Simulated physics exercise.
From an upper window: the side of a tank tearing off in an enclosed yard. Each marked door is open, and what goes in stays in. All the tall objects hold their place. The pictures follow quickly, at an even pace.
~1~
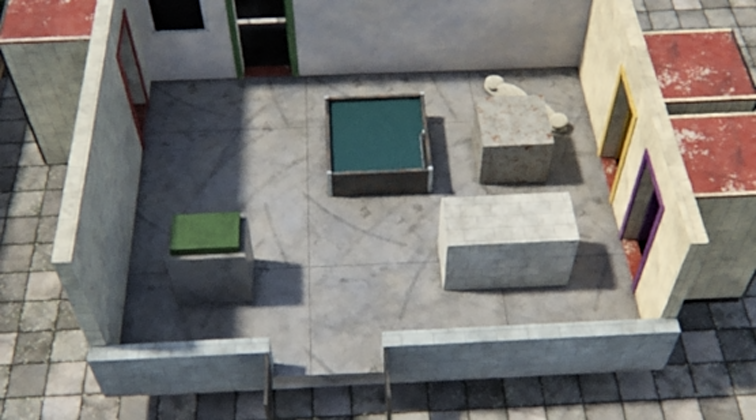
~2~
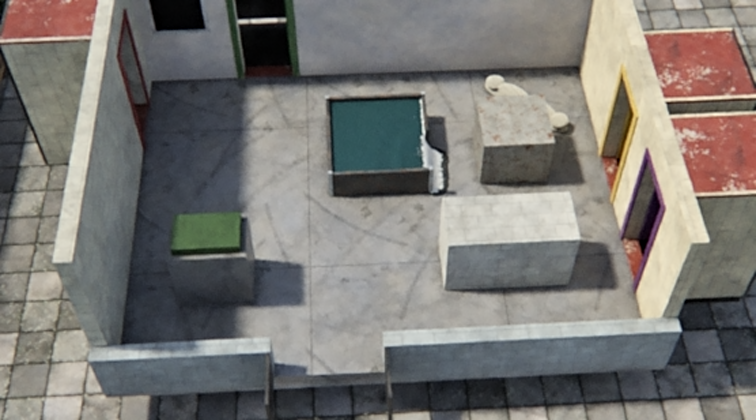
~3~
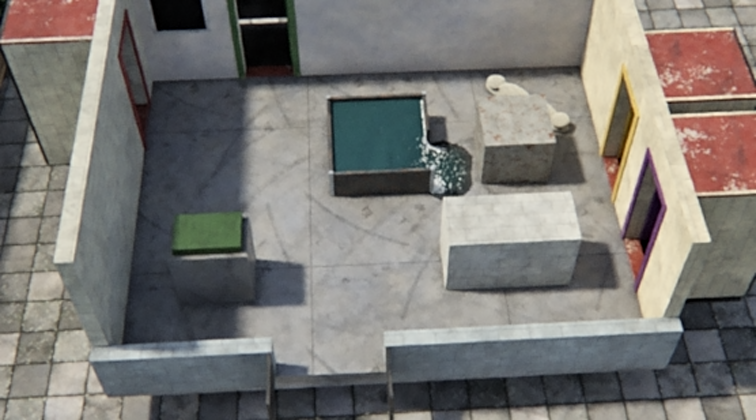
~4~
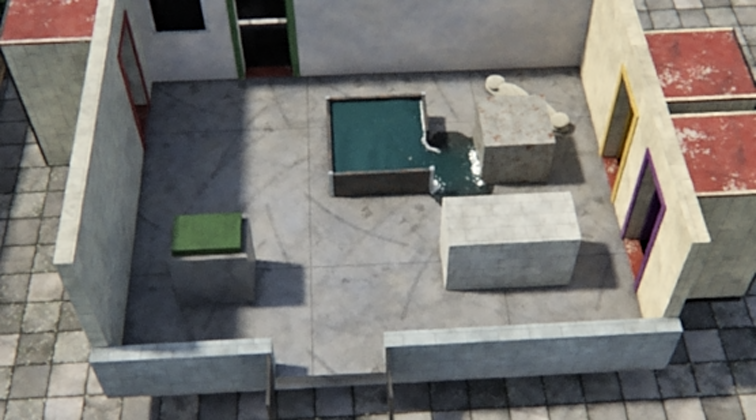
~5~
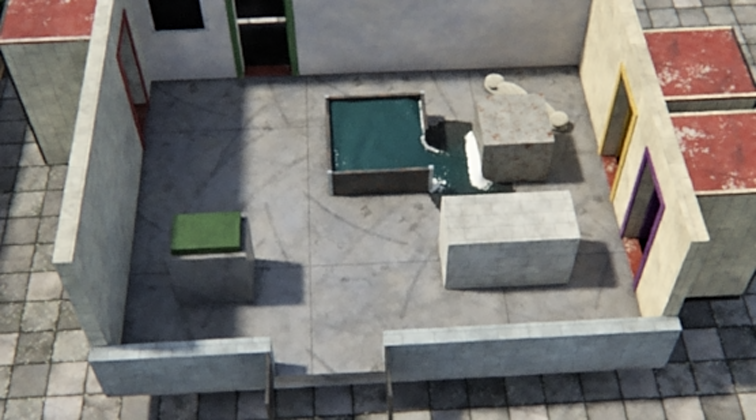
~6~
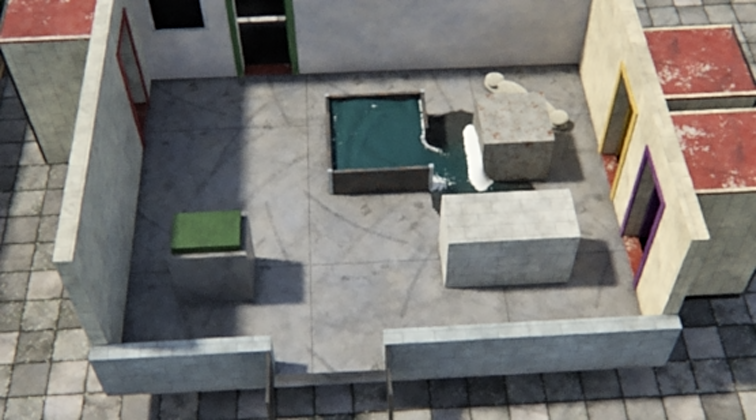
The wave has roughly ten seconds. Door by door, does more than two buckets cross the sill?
In the end: The yellow door takes more than that; the red door stays under that; the purple door takes more than that; the green door stays under that.
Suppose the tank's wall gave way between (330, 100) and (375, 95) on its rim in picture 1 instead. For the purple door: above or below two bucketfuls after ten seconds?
My reading: Purple door lets less in.
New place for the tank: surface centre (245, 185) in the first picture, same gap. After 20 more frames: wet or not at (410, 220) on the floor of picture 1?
At that place: Covered.
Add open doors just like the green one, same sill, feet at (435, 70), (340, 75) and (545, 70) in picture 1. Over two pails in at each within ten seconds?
As listed: Takes more, lets less in, takes more.
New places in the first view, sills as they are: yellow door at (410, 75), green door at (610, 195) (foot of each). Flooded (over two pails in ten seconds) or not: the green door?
One by one: Green floods.
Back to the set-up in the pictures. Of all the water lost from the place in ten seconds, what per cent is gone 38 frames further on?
Some 75 per cent.
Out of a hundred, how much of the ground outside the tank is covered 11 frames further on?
Some 20 per cent.
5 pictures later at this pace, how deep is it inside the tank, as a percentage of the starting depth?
Some 68 per cent.
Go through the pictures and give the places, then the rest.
In the first frame, still water in the open tank at (377, 136).
In the second frame, the front is at (441, 191), out from the gap at (427, 165).
In the third frame, the front is at (461, 152), out from the gap at (428, 165).
In the fourth frame, water pours out at (427, 166) and has run to a hidden place.
In the fifth frame, water pours out at (426, 164) and has run to a hidden place.
In the sixth frame, water pours out at (426, 163) and has run to a hidden place.
A moment on, water covers 10 % of the floor; the yellow door not reached, the red door not reached, the purple door not reached, the green door not reached.
Next, water covers 20 % of the floor; the yellow door wet at the sill, nothing in, the red door not reached, the purple door under two buckets in, the green door not reached.
Then, water covers 30 % of the floor; the yellow door under two buckets in, the red door not reached, the purple door over two buckets in, the green door wet at the sill, nothing in.
Later, water covers 50 % of the floor; the yellow door over two buckets in, the red door not reached, the purple door over two buckets in, the green door wet at the sill, nothing in.
In the end, water covers 70 % of the floor; the yellow door over two buckets in, the red door wet at the sill, nothing in, the purple door over two buckets in, the green door wet at the sill, nothing in.
